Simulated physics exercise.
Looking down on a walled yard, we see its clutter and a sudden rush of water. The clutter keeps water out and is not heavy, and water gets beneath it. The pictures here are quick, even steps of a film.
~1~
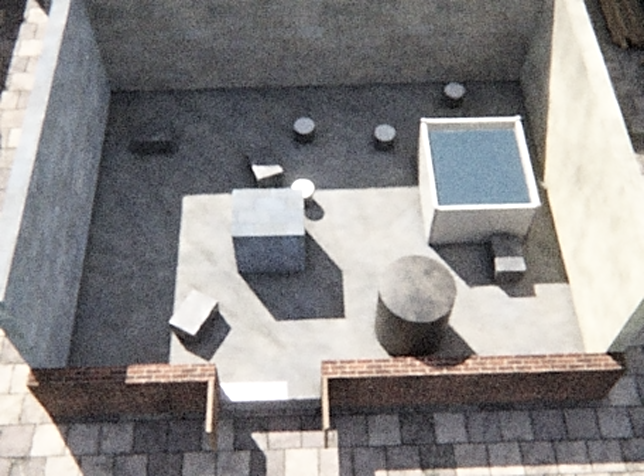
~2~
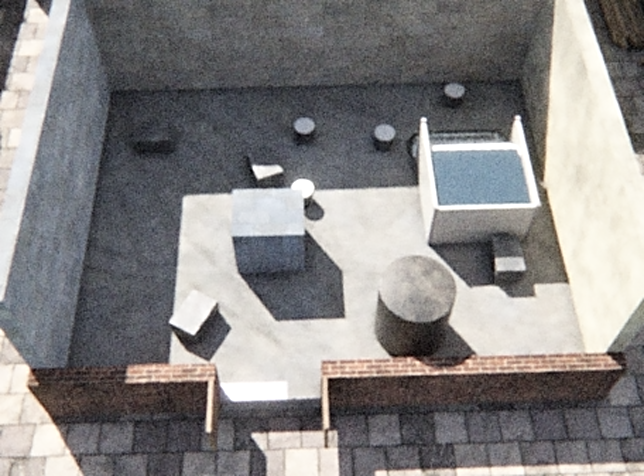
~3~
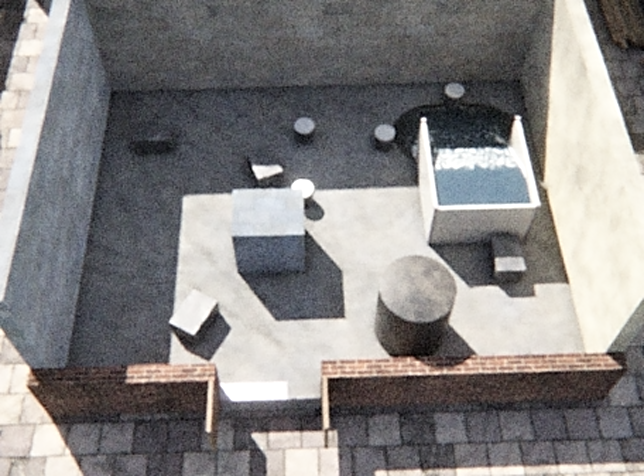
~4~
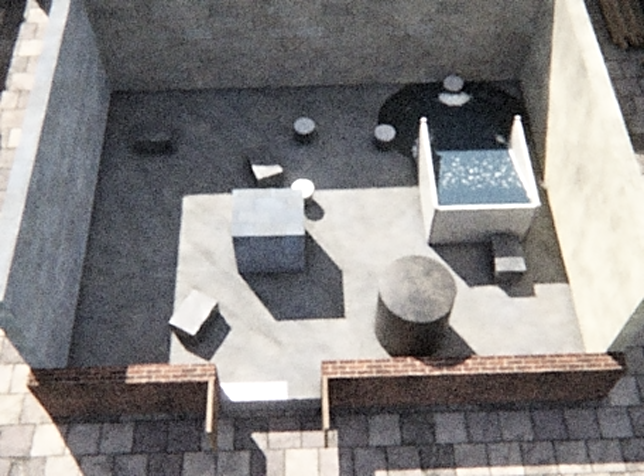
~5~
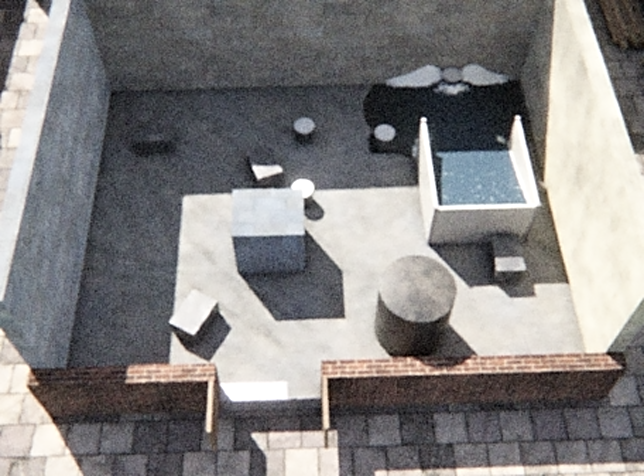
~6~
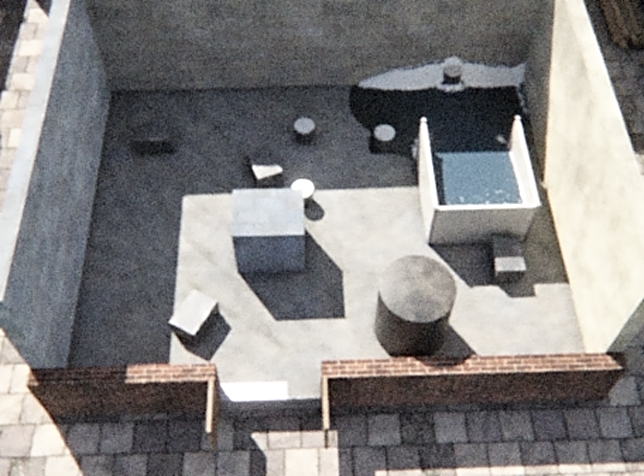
A walled yard with a low brick front wall and paving outside is seen from high above, the view staying still. A white-walled tank of blue water stands at right, small grey pails lie behind and left of it, and a bluish box and dark cylinder sit nearer the middle. The tank's back side opens, dark water spreads to the rear wall, and the farthest pail shifts slightly back.
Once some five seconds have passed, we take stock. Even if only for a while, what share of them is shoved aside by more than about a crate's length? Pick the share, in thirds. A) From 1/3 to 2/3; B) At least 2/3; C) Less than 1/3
The answer is A.
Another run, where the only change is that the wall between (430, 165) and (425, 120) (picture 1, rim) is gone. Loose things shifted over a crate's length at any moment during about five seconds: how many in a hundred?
Near 60 in a hundred.
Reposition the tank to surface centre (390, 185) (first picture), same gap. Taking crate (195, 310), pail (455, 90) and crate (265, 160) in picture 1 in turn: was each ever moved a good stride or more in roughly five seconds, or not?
Object by object: Below the mark, over the mark, below the mark.
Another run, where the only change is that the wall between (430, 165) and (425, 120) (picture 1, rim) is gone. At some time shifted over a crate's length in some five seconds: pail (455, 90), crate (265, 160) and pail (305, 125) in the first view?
Taking them in order, less than that, displaced that much, displaced that much.
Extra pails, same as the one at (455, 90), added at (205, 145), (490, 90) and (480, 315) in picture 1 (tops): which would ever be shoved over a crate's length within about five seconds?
In sequence: Knocked well away; knocked well away; hardly budges.
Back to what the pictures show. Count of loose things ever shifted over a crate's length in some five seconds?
I make it 5.
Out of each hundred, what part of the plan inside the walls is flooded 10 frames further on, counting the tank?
I'd put it near 35 percent.
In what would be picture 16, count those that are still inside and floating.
Well, I'd say 1.
A moment on, 0 of 8 are well off their spots; 1 afloat.
Next, 1 of 8 are well off their spots; 1 afloat.
Later, 5 of 8 are well off their spots; 1 afloat.
In the end, 5 of 8 are well off their spots, and 5 have been at some point; 1 afloat.
